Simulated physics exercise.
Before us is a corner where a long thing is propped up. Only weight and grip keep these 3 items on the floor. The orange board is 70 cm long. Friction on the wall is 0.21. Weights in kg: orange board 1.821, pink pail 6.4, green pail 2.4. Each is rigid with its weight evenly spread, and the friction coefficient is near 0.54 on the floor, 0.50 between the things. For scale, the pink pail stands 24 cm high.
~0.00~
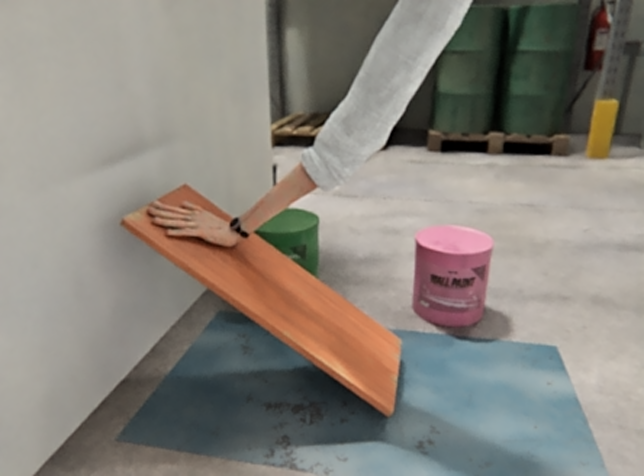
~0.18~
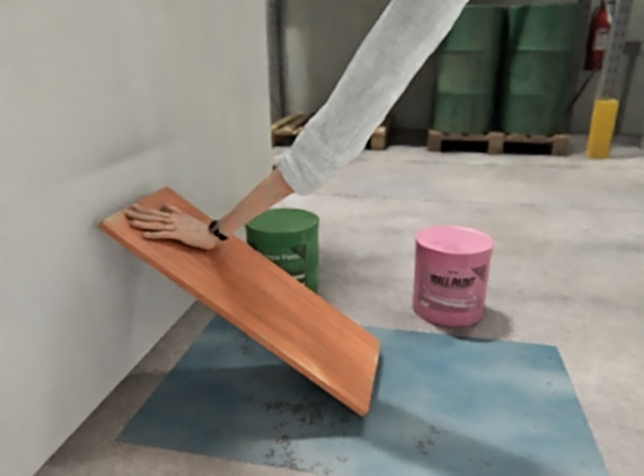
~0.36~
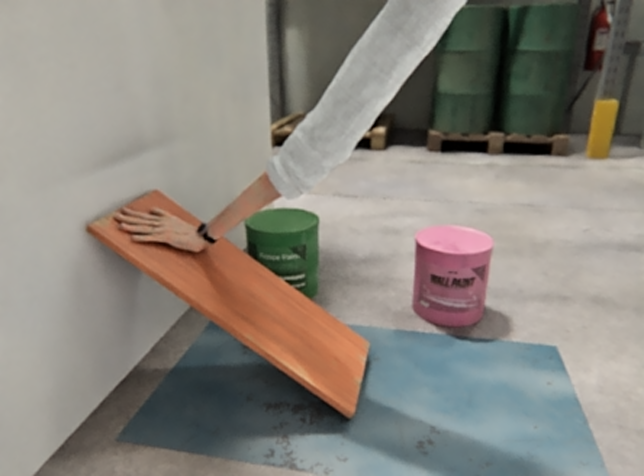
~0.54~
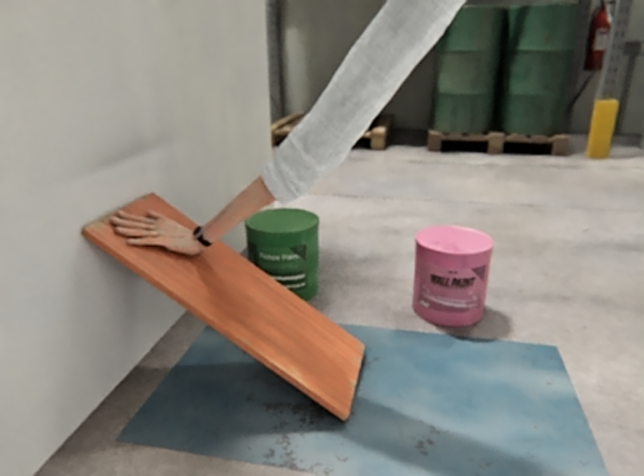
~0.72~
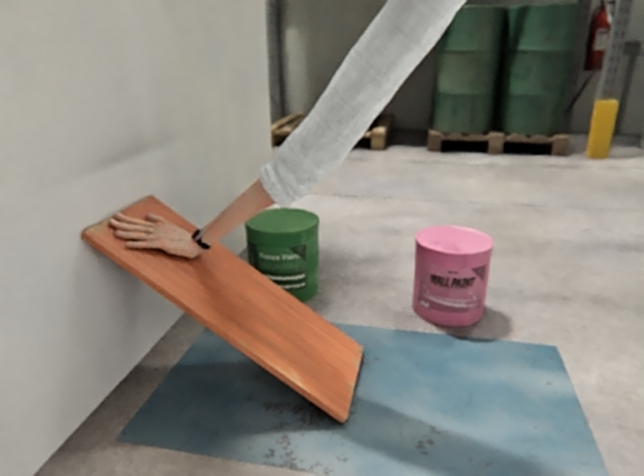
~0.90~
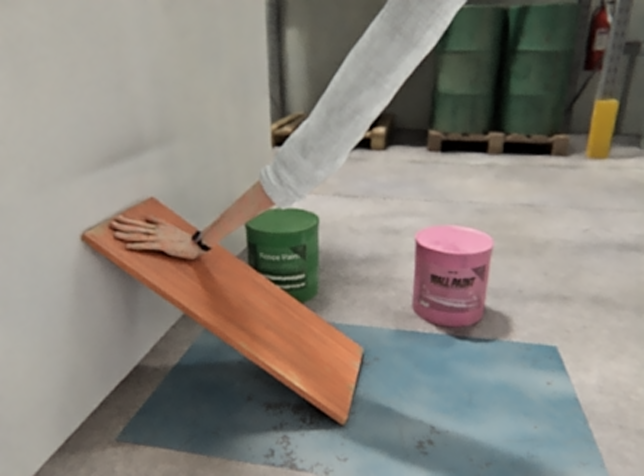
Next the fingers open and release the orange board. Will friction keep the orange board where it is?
It slides down.
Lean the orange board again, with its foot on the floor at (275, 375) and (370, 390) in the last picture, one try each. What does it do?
First try: It stays up; second try: It slips out.
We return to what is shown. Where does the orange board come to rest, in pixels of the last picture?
Around (267, 372).
Around 1.30 s, orange board leaning 11° more than when let go near (253, 322).
Around 1.40 s, orange board leaning 25° more than when let go near (263, 351).
Finally (2.2 s), not toppled but over 10 cm from the start, orange board; the other 2 still in place (within 10 cm). Final places as that camera would see them, orange board near (267, 372). The board slips out.
